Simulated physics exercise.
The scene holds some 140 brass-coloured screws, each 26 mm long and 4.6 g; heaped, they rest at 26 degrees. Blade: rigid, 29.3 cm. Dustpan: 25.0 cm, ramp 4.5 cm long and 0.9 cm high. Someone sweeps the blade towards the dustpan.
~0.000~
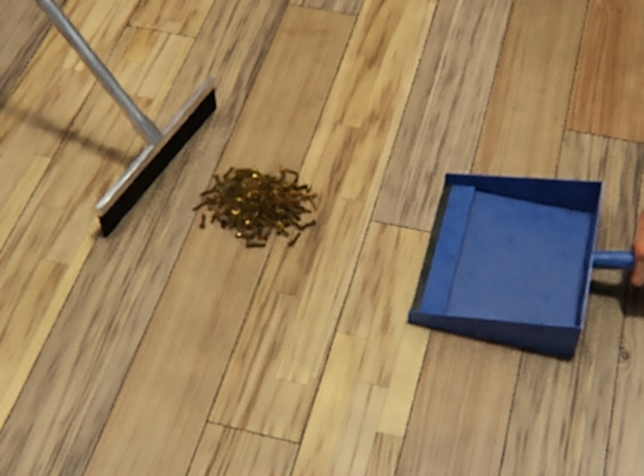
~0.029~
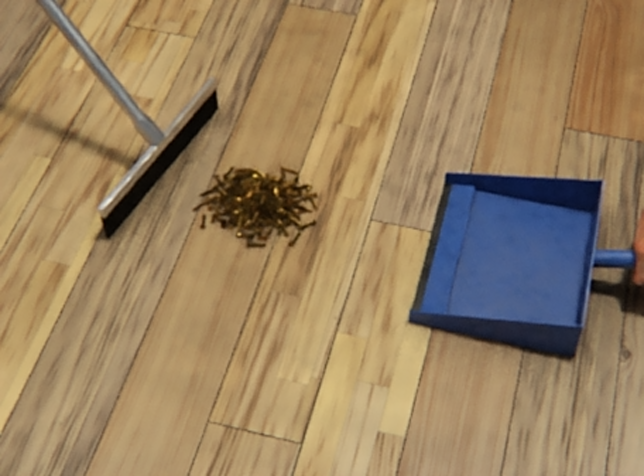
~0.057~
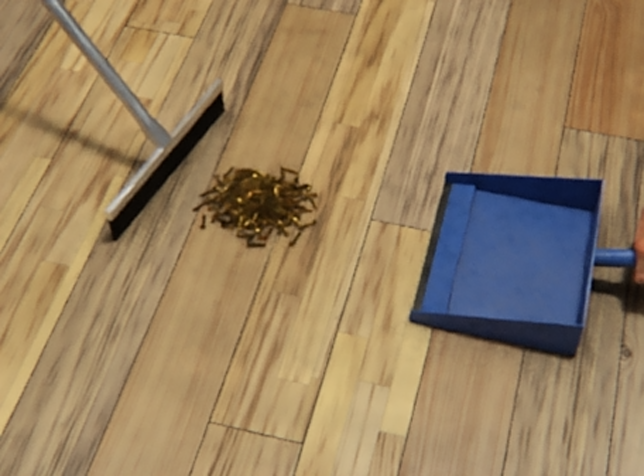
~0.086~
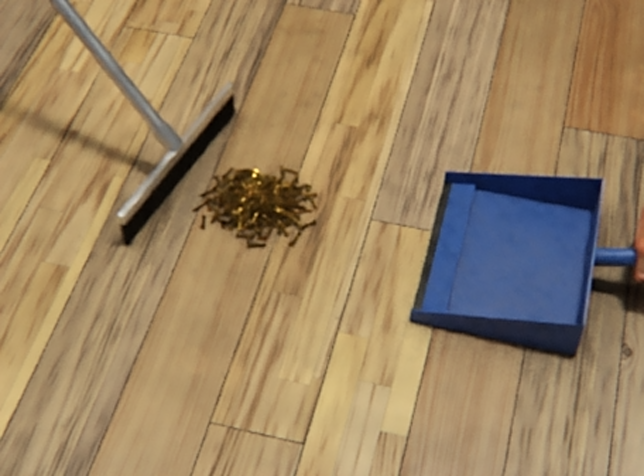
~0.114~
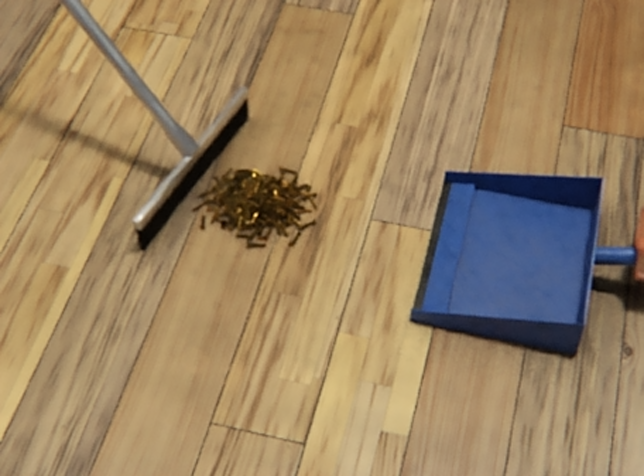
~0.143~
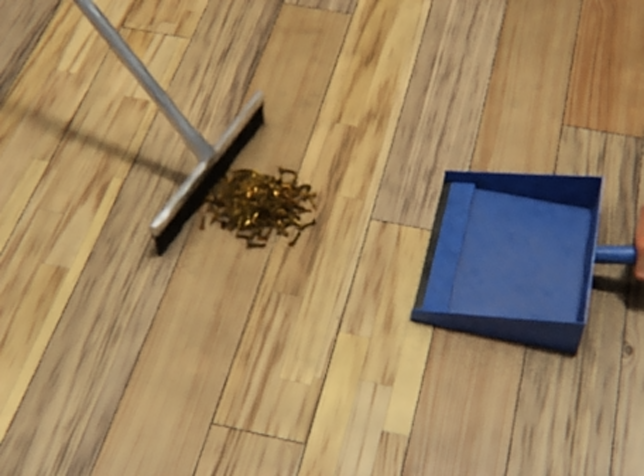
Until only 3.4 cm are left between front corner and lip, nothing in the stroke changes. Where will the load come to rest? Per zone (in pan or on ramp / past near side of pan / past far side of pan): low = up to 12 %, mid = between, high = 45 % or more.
In the pan or on its ramp - mid, past the pan's near side - low, past the pan's far side - low.
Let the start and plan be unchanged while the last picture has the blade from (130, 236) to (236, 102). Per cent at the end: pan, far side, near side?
The pan gets 15, the far side 0 and the near side 20.
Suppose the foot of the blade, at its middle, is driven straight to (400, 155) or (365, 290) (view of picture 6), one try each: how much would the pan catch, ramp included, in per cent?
Around 10 per cent, and around 30 per cent.
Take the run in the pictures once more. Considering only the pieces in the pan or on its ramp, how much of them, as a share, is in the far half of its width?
Something like 40 per cent of the catch.
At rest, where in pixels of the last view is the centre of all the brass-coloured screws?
Centre at rest, approx.: (420, 259) px.
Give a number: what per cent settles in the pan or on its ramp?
Around 35 in a hundred finish there.
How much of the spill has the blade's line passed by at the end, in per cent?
Around 0 in a hundred.
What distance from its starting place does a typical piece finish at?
Near 26 cm.
After 0.29 s, middle of the blade 19 cm from the lip; 0 % over the lip, far side 0 %, near side 0 %.
Then, at 0.39 s, middle of the blade 10 cm from the lip; 0 % over the lip, far side 0 %, near side 0 %.
Then, at 0.63 s, middle of the blade 7 cm from the lip; 35 % over the lip, far side 0 %, near side 5 %.
At rest (1.2 s), pan 35 %, near side 5 %, far side 0 %, in front of the lip or behind the blade 60 %.
